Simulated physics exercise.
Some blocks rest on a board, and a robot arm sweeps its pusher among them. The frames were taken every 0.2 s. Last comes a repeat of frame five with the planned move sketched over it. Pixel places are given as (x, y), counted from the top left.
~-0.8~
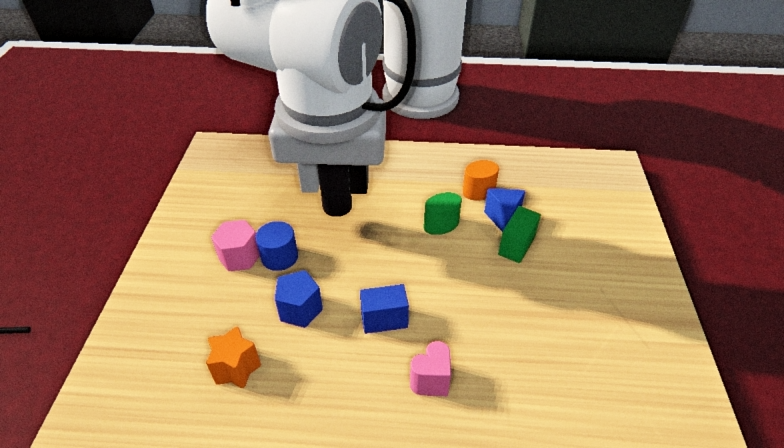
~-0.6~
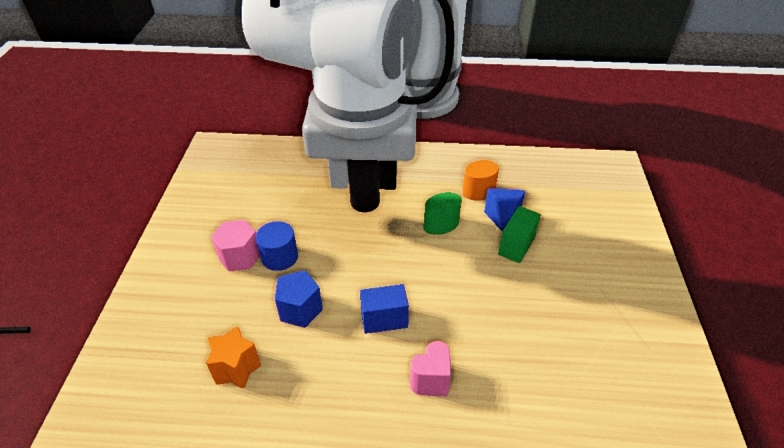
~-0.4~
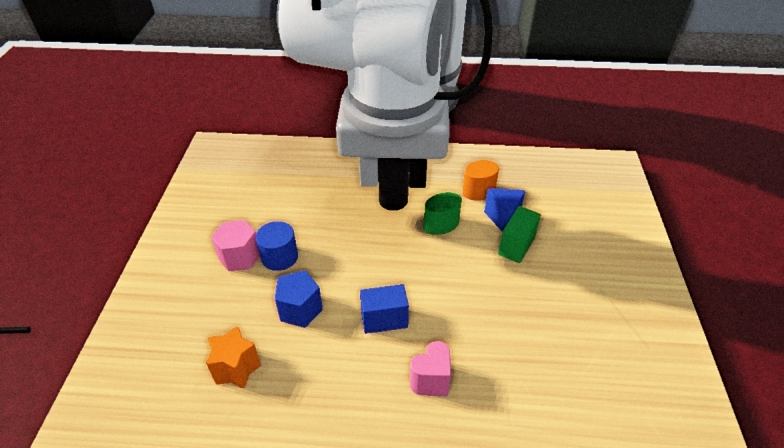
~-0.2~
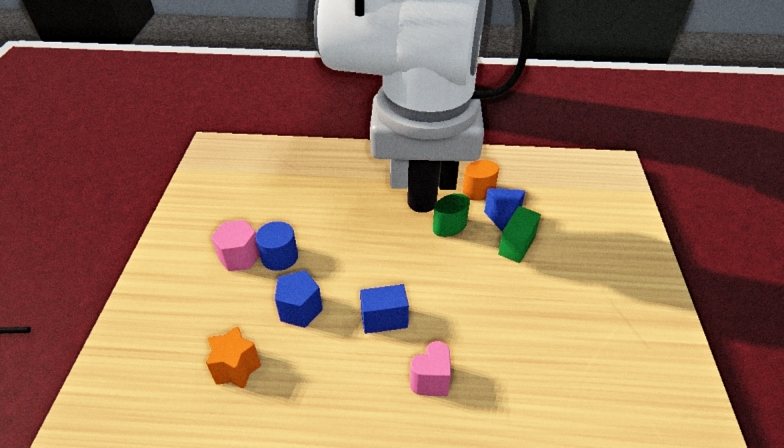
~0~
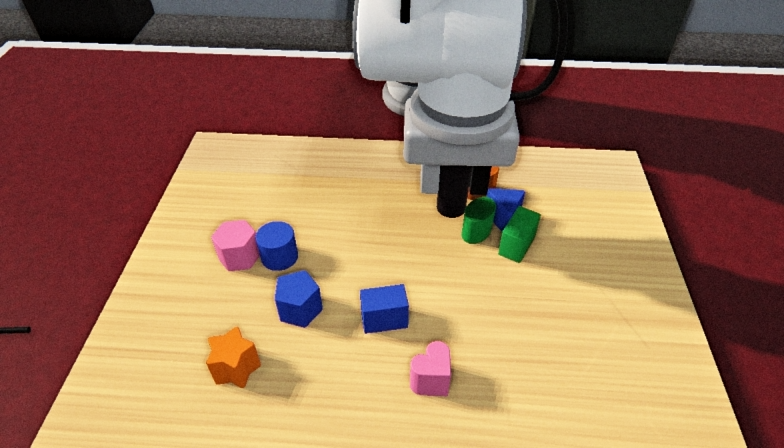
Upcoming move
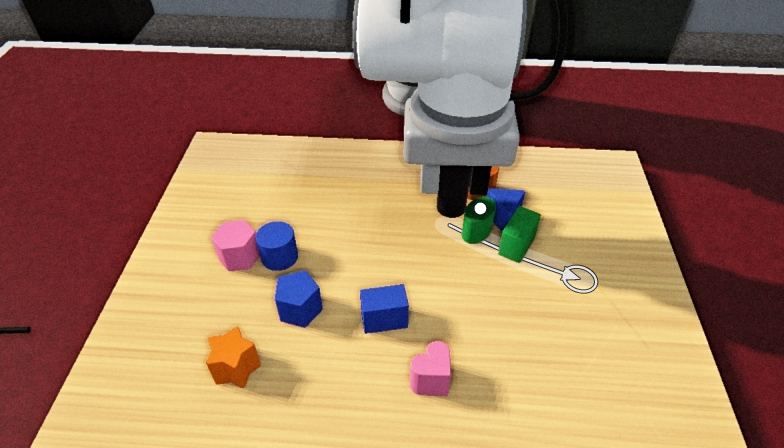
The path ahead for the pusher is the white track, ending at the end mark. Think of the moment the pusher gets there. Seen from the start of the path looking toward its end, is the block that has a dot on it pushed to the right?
I expect not.
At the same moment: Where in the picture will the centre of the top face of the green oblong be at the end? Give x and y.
It should be at (619, 227) by then.
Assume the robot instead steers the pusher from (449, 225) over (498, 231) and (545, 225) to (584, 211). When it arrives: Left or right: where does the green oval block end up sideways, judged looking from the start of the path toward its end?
So, looking from the first point of the path to the last, the green oval block moves rightwards.
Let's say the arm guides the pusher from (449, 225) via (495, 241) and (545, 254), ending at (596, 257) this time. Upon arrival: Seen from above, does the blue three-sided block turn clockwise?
Going by the path, no.
Path on the board, from (449, 225) over (489, 244) and (532, 262) to (580, 279); the dot is on the green oval block.
What follows on the original path. One third of the way, pusher at (492, 227); green oval block at (523, 225), turned 35° anticlockwise; blue three-sided block at (515, 197), turned 25° anticlockwise; green oblong at (550, 229), turned 25° anticlockwise.
Two thirds of the way, pusher at (538, 245); green oval block at (570, 238), turned 65° anticlockwise; blue three-sided block at (515, 197), turned 25° anticlockwise; green oblong at (594, 232), turned 55° anticlockwise.
At the end, pusher at (586, 262); green oval block at (614, 244), turned 105° anticlockwise; orange oval block in place; blue three-sided block at (515, 197), turned 25° anticlockwise; green oblong at (619, 227), turned 95° anticlockwise.
